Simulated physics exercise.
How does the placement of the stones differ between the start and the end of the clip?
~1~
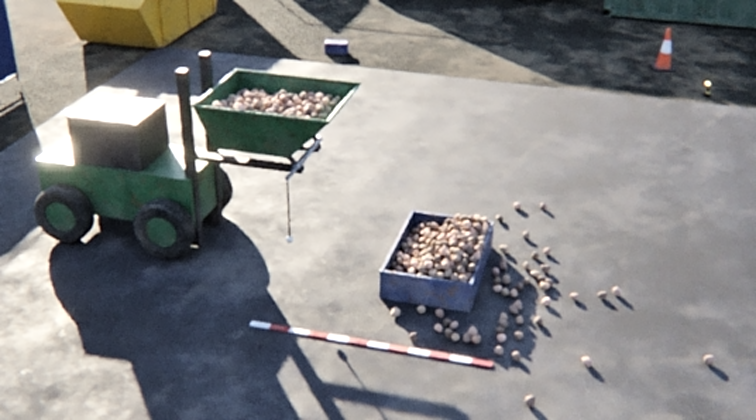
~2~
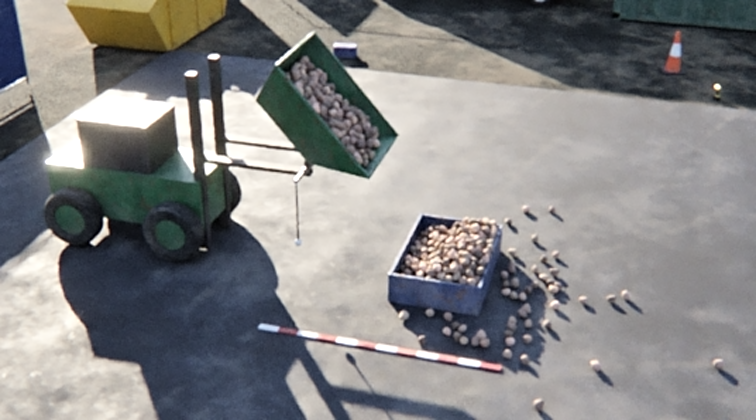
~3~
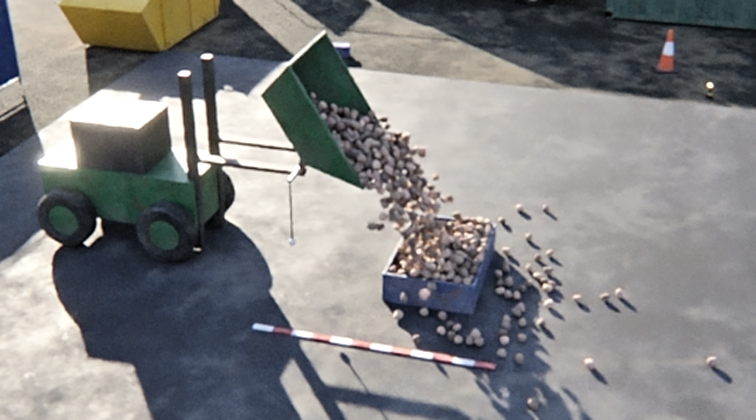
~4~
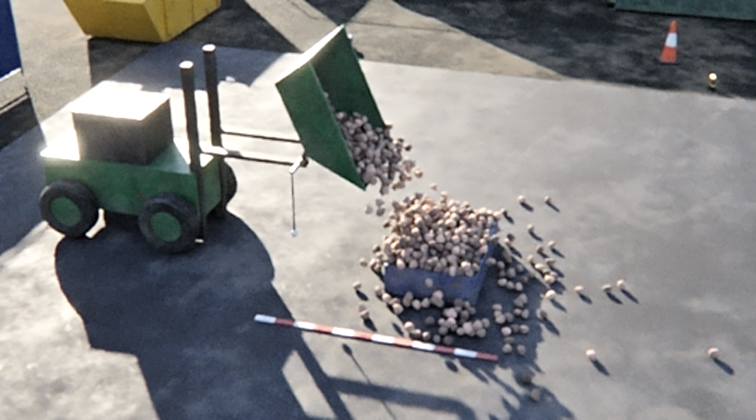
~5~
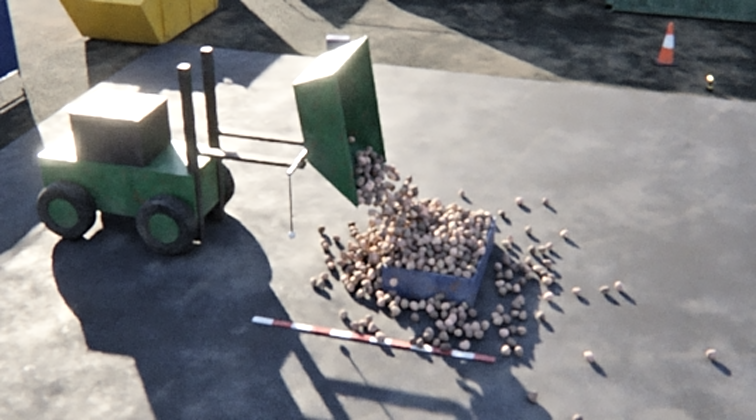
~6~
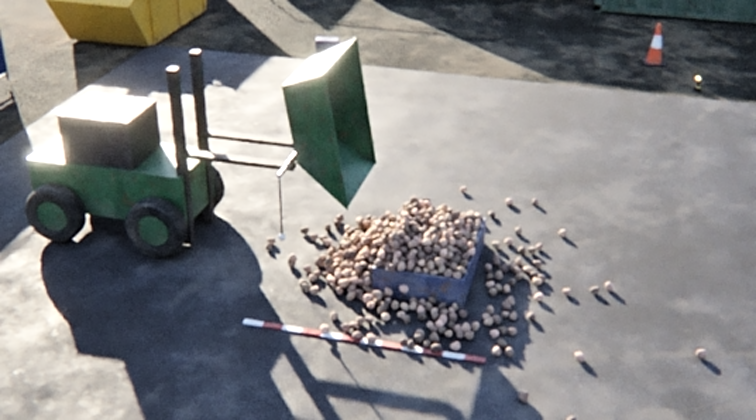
At the start the stones are split between the raised green skip, the bin and the ground to the bin's right. At the end the skip is empty and the stones all lie lower down, heaped over the bin and spread on the ground around it.
